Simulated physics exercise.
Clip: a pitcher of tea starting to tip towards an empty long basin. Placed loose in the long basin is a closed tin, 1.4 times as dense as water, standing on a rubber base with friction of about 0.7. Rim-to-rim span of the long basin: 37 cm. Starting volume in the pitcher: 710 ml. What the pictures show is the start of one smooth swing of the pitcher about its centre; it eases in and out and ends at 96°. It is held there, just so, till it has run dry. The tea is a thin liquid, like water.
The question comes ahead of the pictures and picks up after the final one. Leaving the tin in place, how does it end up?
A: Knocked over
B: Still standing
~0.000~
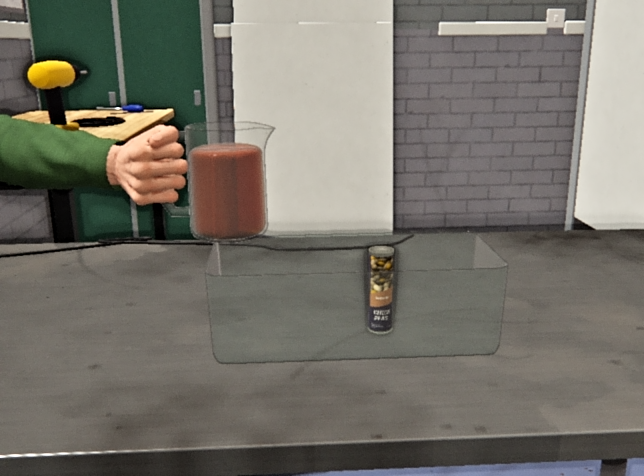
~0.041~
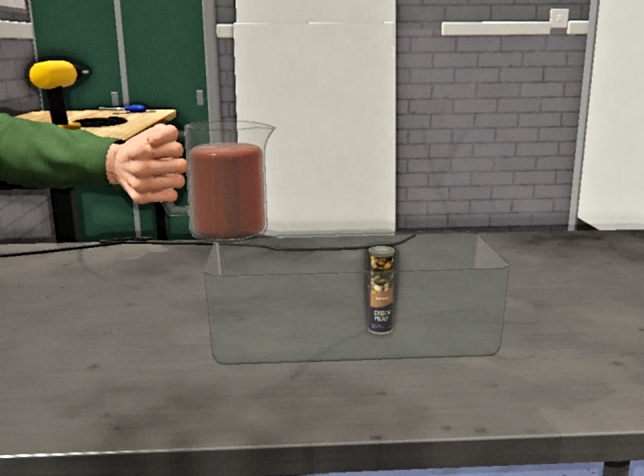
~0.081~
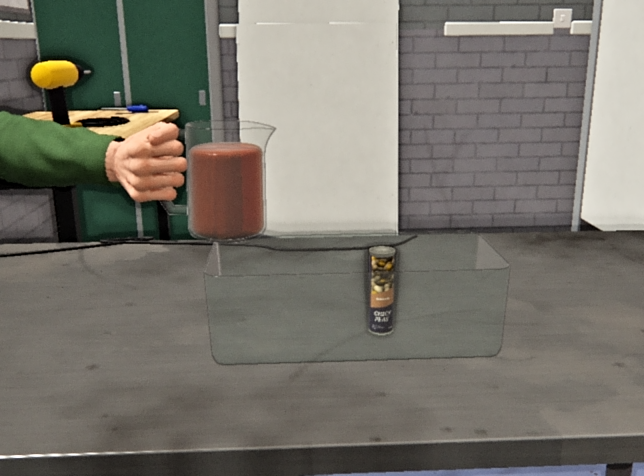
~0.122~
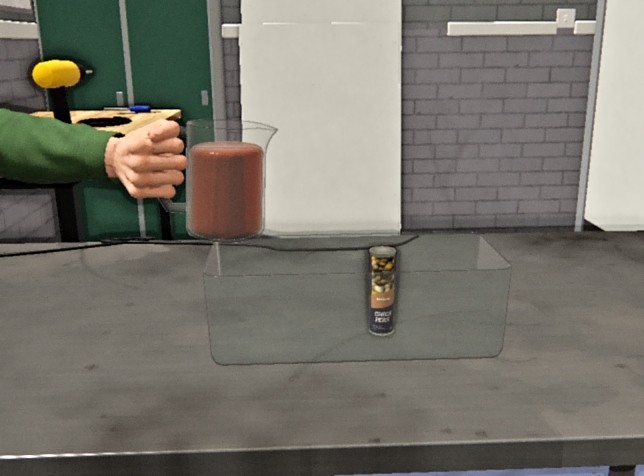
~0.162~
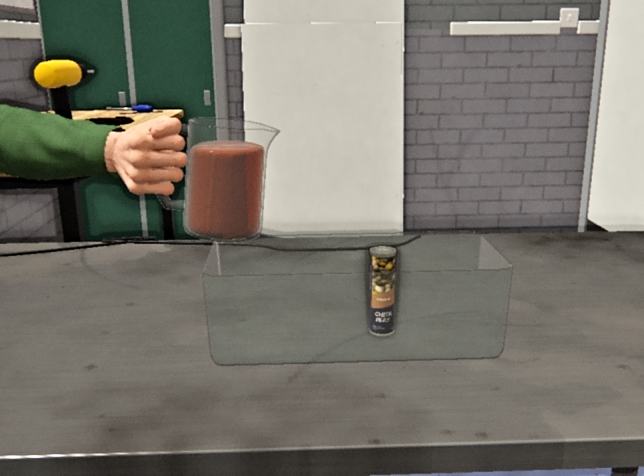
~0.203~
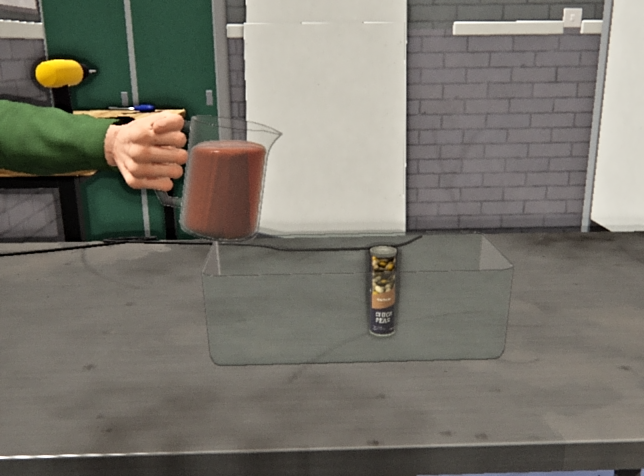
B.
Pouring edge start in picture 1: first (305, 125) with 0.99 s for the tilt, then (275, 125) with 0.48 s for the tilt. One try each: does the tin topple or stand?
Try 1: Tipped over; try 2: Still standing.
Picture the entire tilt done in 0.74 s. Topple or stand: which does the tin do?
Holds steady.
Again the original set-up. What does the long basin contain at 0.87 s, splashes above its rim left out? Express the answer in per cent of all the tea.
Around 32 parts in a hundred.
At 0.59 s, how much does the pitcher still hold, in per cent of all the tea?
Portion remaining: Approx. 92 per cent.
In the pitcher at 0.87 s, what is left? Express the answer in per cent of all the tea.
54 per cent or thereabouts.
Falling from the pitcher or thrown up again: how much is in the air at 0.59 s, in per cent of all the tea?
7 per cent.
Then, 0.59 s in, the tilt is 62° and 92 per cent is still to pour; the tin stands where it began.
Then, 0.87 s in, the tilt is 93° and 53 per cent is still to pour; the tin stands where it began.
Then, 1.17 s in, the tilt is 96° and 16 per cent is still to pour; the tin stands where it began.
Then, 1.49 s in, the tilt is 96° and 4 per cent is still to pour; the tin stands where it began.
Finally, the tin stands where it began.
